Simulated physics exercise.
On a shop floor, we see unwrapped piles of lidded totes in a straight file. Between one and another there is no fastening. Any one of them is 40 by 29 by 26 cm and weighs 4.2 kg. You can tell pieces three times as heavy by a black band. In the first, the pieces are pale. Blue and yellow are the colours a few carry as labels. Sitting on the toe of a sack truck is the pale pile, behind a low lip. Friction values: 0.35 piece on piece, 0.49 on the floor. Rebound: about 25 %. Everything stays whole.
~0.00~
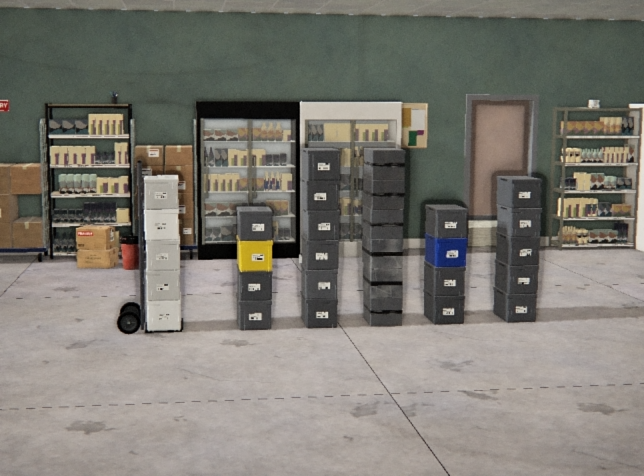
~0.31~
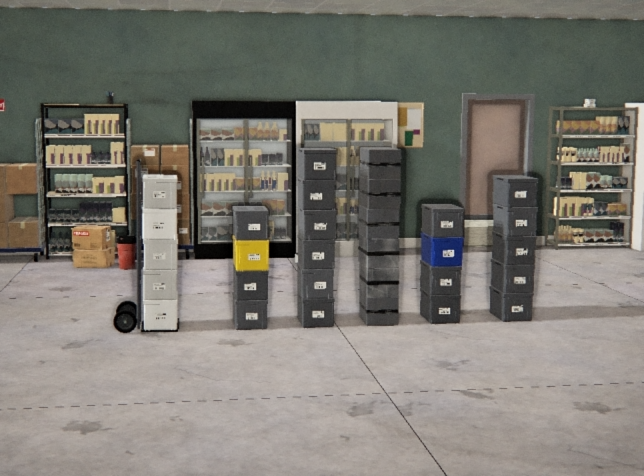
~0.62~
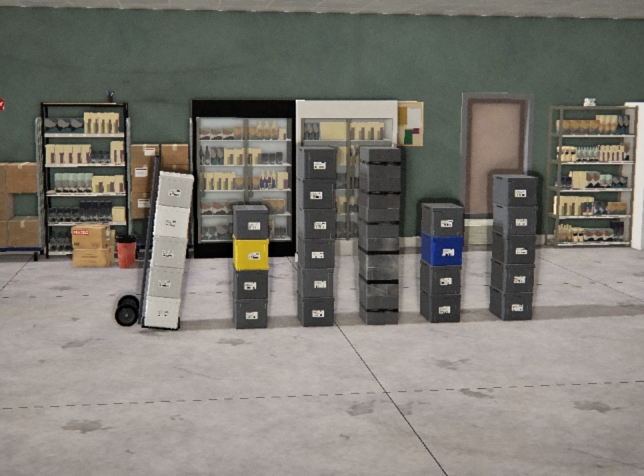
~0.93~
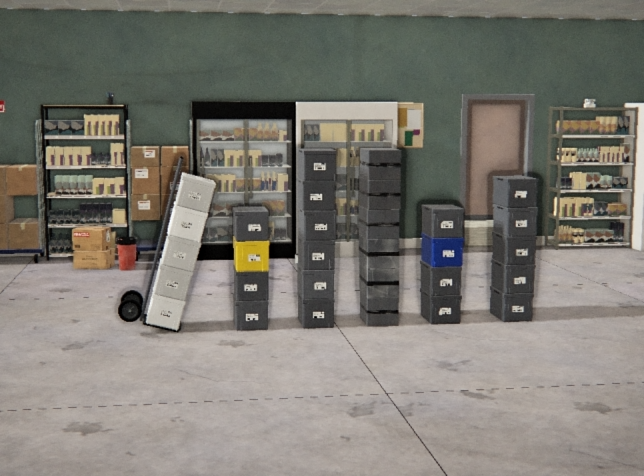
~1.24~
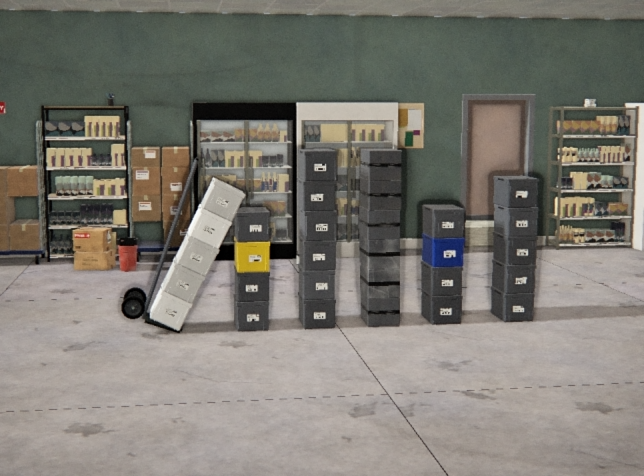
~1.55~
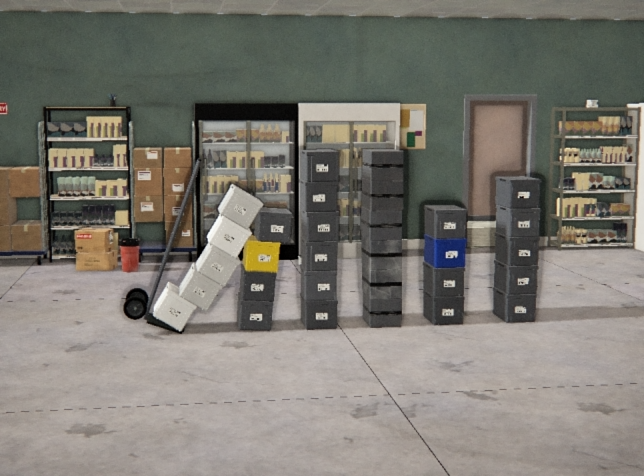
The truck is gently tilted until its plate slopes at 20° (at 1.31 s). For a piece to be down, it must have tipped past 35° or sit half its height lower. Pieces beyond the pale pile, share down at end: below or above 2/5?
Below 2/5.
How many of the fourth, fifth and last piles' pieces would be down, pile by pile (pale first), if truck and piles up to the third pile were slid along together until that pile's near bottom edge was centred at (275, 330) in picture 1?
Fourth 5, fifth 4, last 5.
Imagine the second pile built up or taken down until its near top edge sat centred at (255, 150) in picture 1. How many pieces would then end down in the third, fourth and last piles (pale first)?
Counts down - third: 5; fourth: 5; last: 5.
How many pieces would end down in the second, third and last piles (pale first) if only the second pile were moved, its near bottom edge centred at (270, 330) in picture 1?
Pile tally - second: 0, third: 0, last: 0.
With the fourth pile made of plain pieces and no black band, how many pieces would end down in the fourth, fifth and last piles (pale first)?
Down at the end: Fourth pile 6, fifth pile 4, last pile 5.
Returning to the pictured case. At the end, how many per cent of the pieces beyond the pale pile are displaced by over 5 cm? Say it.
Answer: 35 %.
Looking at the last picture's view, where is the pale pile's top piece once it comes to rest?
Roughly at (278, 230).
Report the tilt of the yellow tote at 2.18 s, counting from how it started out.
Close to 20° of tilt compared with the start.
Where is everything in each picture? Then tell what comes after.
In the first picture (we follow the side turned to the camera), truck frame (140, 197) 0° forward; yellow tote (256, 256); blue tote (452, 253); no other piece has moved.
Truck frame (138, 196) 1° forward; yellow tote (252, 256), in the second picture.
Truck frame (153, 191) 7° forward, top of the pale pile leaning 7°; blue tote (448, 252); no other piece has moved, in the third picture.
Truck frame (173, 191) 15° forward, top of the pale pile leaning 15°; yellow tote (253, 257); no other piece has moved, in the fourth picture.
Truck frame (186, 192) 20° forward, top of the pale pile leaning 27°; yellow tote (254, 258); no other piece has moved, in the fifth picture.
Truck frame (189, 193) 20° forward, top of the pale pile leaning 31°; yellow tote (263, 257) tipped 5°; blue tote (451, 254); 4 stirred so far, in the sixth picture.
Around 1.80 s, 5 of the pale pile down; none of the 25 other totes down, 5 disturbed; yellow tote tipped 15°.
Around 2.18 s, 5 of the pale pile down; none of the 25 other totes down, 10 disturbed; yellow tote tipped 22°.
Finally (2.9 s), 5 of the pale pile down; none of the 25 other totes down, 11 disturbed; yellow tote tipped 26°; blue tote unmoved. That is 0 per cent. Seen by the last camera, middles, yellow tote near (303, 261), blue tote near (445, 250).
